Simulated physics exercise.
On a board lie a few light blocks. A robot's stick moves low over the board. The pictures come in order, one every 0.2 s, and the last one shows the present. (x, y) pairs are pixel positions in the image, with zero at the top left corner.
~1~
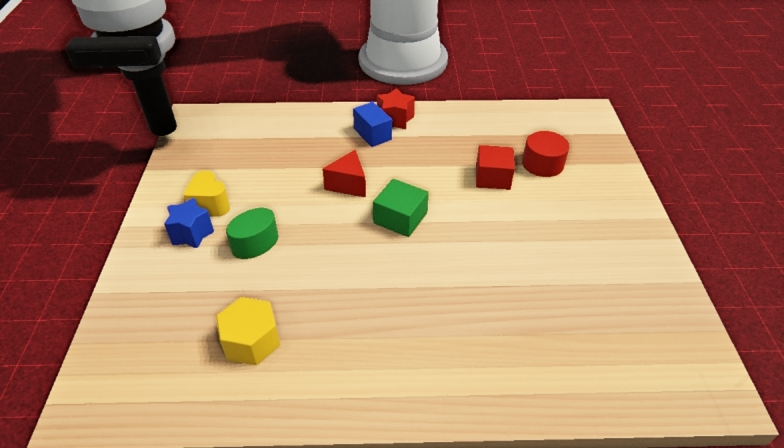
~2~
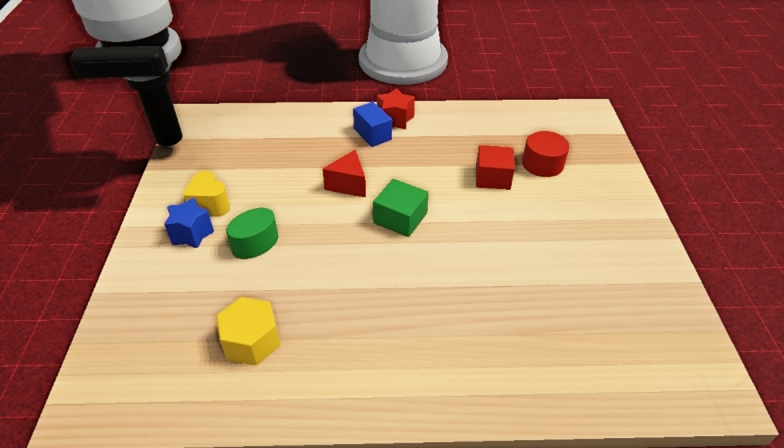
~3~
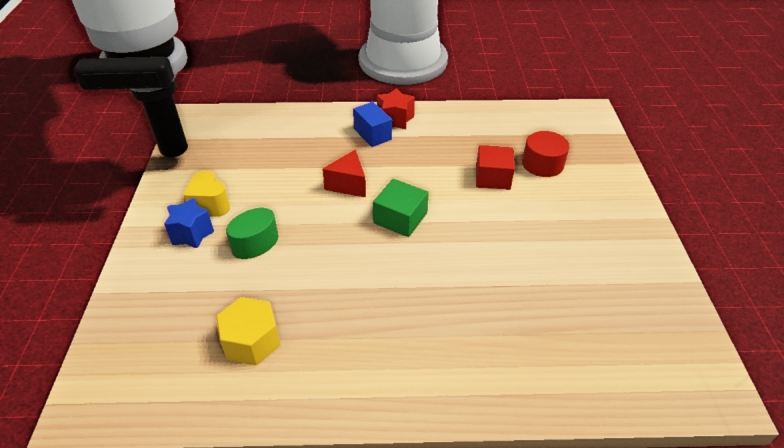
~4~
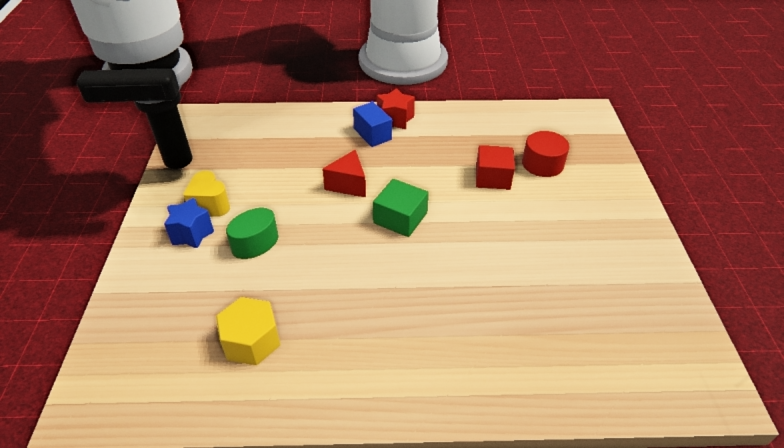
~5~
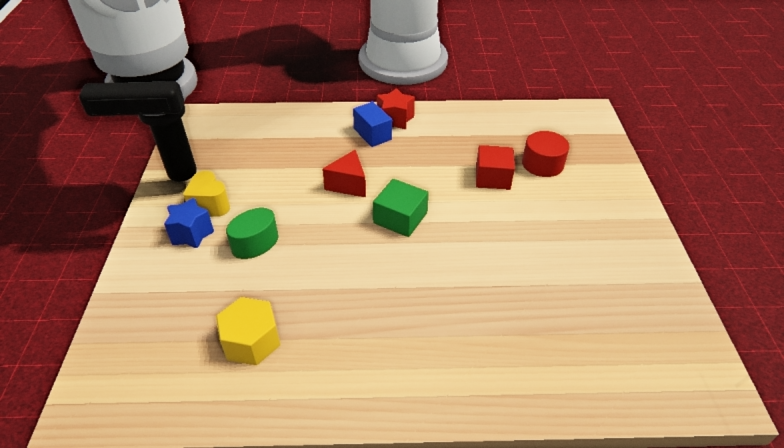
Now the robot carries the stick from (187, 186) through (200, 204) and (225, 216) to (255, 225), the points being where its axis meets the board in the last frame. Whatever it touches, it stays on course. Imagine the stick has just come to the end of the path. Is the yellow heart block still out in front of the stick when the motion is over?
Yes, that is what happens.
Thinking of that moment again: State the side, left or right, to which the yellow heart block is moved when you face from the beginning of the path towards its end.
Picture yourself facing from the start of the path to its end: The yellow heart block moves off to your left.
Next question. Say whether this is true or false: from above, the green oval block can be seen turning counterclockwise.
The claim does not hold.
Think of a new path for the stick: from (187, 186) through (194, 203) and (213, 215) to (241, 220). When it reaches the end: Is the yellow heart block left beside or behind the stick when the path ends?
No
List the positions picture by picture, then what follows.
In the first picture, lower end of the stick at (164, 130), tops of blocks, blue star block at (184, 212), yellow heart block at (204, 184), green oval block at (250, 222).
In the second picture, stick at (169, 140), blocks as before.
In the third picture, stick at (174, 150), blocks as before.
In the fourth picture, stick at (179, 162), blocks as before.
In the fifth picture, stick at (183, 174), blue star block at (184, 212), yellow heart block at (204, 184), green oval block at (250, 222).
The first path, step by step. One third of the way, stick at (196, 193); yellow heart block at (219, 192), turned 20° clockwise.
Two thirds of the way, stick at (223, 204); blue star block at (186, 215), turned 20° clockwise; yellow heart block at (248, 202); green oval block at (255, 225), turned 25° clockwise.
At the end, stick at (252, 213); blue star block at (186, 215), turned 20° clockwise; yellow heart block at (282, 204); green oval block at (257, 228), turned 30° clockwise.
